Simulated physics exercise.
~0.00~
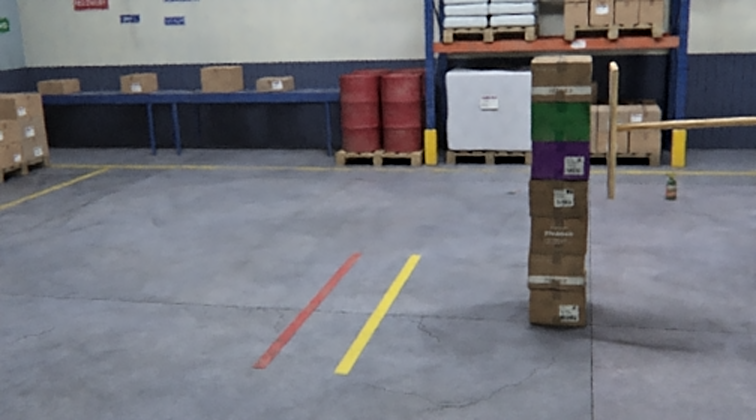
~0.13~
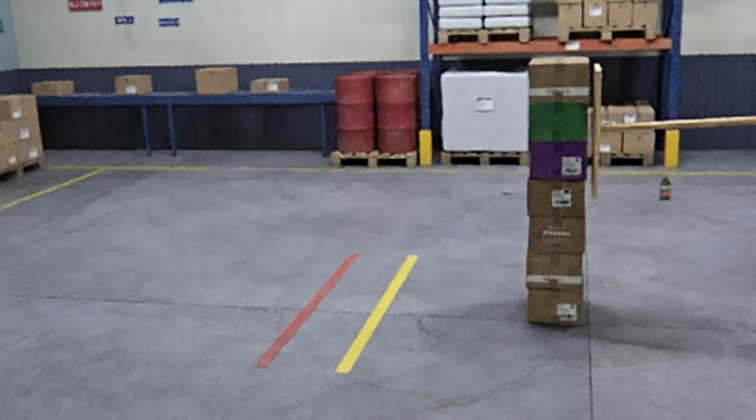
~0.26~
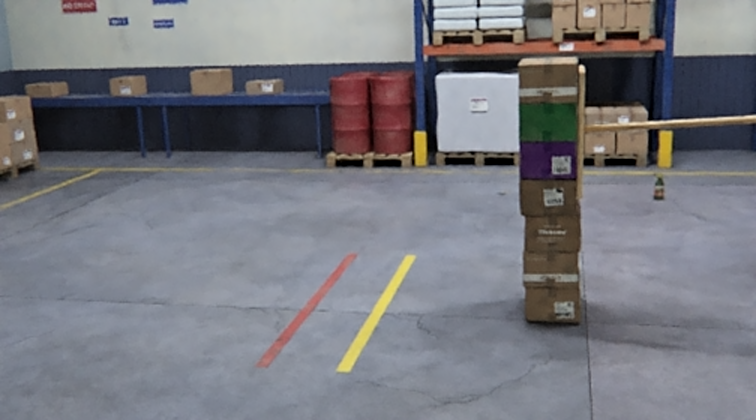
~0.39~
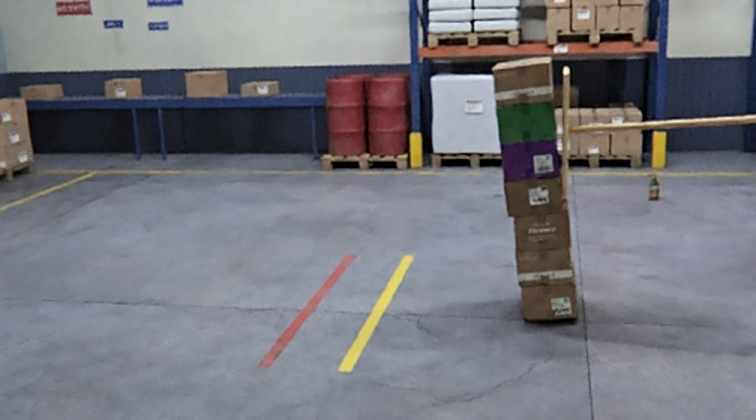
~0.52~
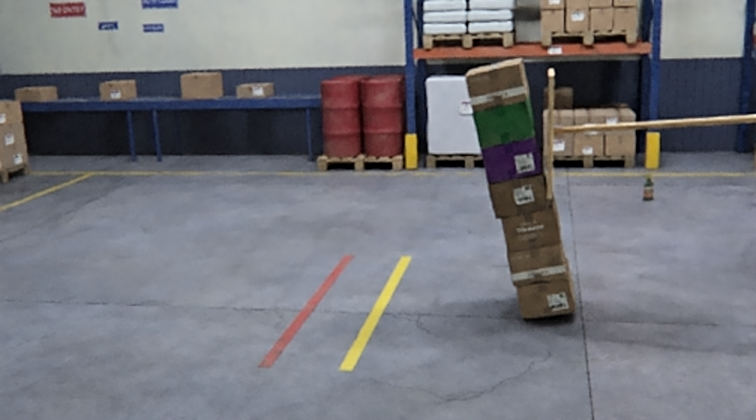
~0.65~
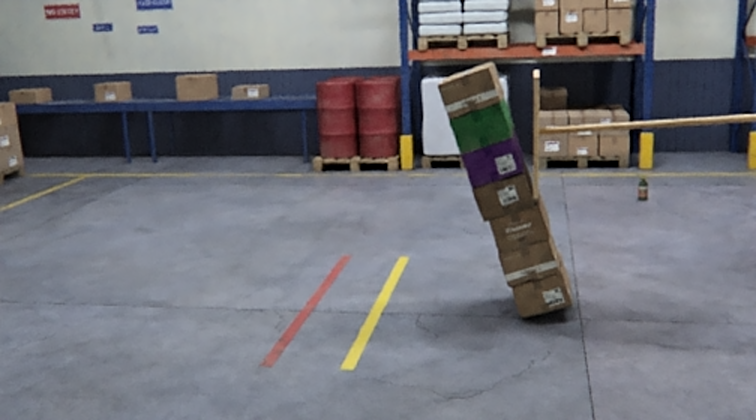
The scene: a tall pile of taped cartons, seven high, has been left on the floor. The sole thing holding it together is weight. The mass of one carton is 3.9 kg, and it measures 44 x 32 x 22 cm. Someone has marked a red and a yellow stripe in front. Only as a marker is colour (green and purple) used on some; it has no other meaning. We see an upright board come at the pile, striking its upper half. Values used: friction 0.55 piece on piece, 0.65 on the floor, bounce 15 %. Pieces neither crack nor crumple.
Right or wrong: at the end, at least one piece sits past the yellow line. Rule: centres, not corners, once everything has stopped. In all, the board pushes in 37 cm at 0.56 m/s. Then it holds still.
Right.
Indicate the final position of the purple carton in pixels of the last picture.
Its centre ends up near pixel (355, 279) in the last picture.
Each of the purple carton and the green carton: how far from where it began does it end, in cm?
The purple one ends around 150 cm from its start and the green one around 190 cm.
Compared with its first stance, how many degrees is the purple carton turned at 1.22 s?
It sits at about 70 degrees.
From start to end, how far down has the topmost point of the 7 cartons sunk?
I'd say it's about 120 cm lower than before.
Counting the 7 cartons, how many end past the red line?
Number past the line: 2.
Around 0.78 s, none of the 7 cartons past the yellow line, 7 disturbed; purple carton tipped 25°; green carton tipped 25°.
Around 1.00 s, none of the 7 cartons past the yellow line, 7 disturbed; purple carton tipped 44°, 17 cm lower; green carton tipped 44°, 23 cm lower.
Around 1.22 s, 3 of the 7 cartons past the yellow line; purple carton tipped 73°, 61 cm lower; green carton tipped 72°, 75 cm lower.
Around 1.70 s, 4 of the 7 cartons past the yellow line; purple carton on its side; green carton on its side.
Finally (2.9 s), 3 of the 7 cartons past the yellow line; purple carton on its side; green carton on its side. The farthest middle lies 1.00 m beyond that line. Seen by the last camera, middles, purple carton near (355, 279), green carton near (305, 278).
